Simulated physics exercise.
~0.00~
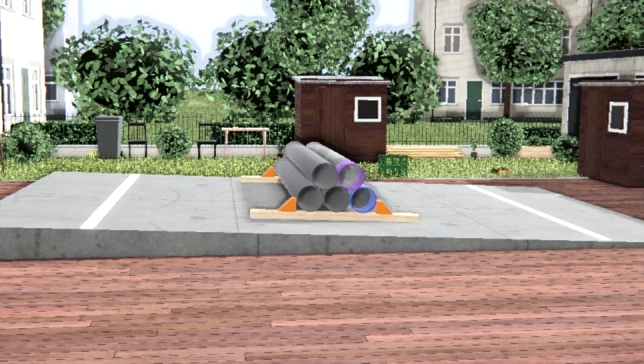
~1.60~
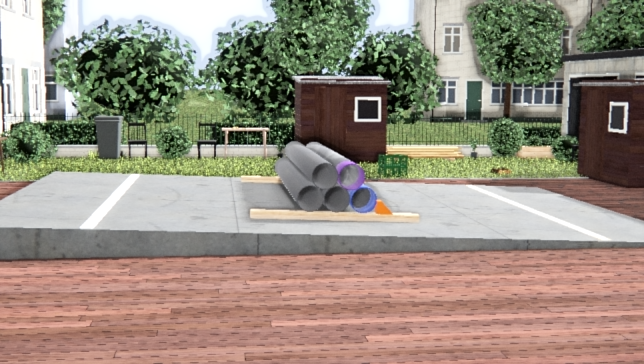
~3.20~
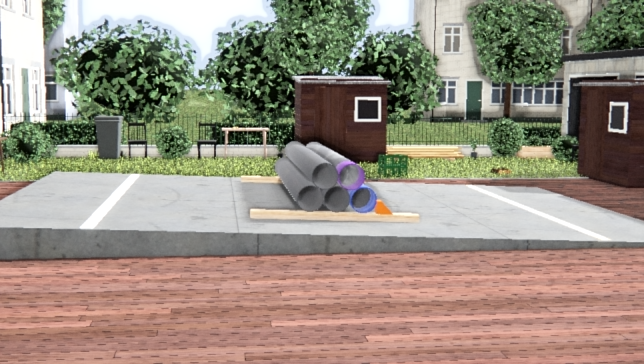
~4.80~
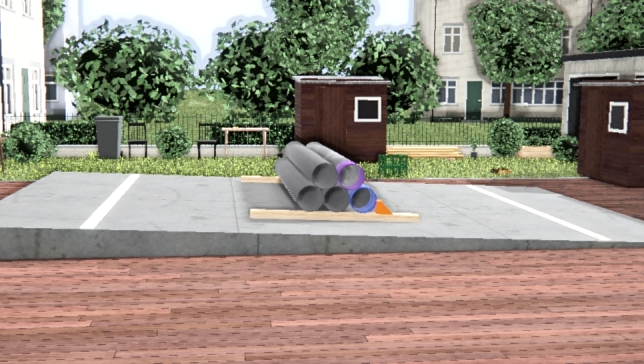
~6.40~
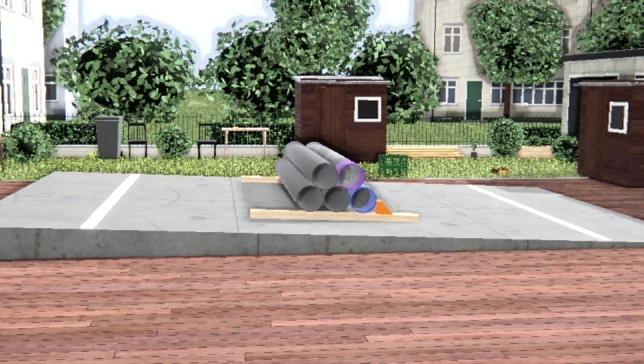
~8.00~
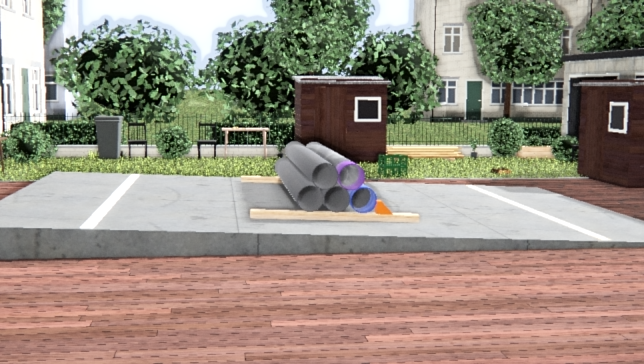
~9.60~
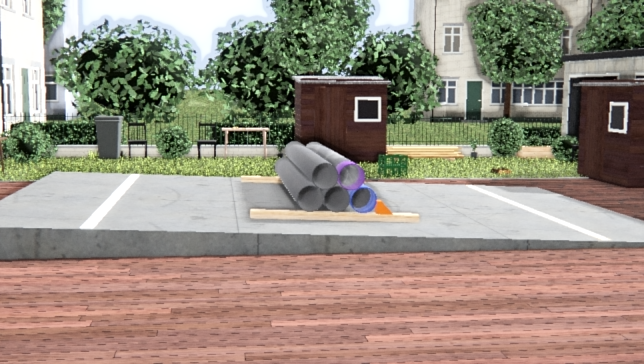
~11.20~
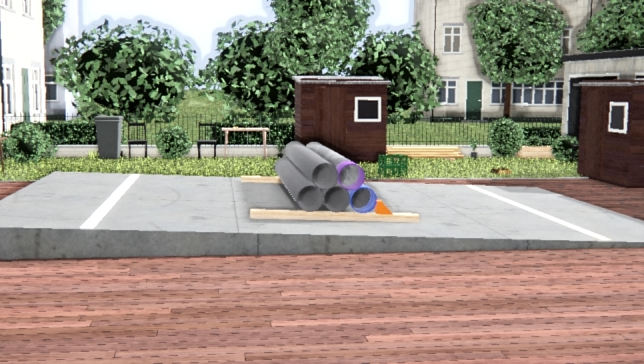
Five grey pipes, one rimmed in purple and one in blue, sit stacked on two wooden bearers on a pale concrete pad, seen from a fixed view across reddish planks. White lines mark the pad on either side, with brown sheds, leafy trees and houses behind. At first, orange chocks hold the stack at both sides. Then the chocks on the left are gone, while an orange one remains beside the blue pipe at the lower right. The pipes do not roll, and the stack ends intact on the bearers, the purple pipe still resting above the blue.
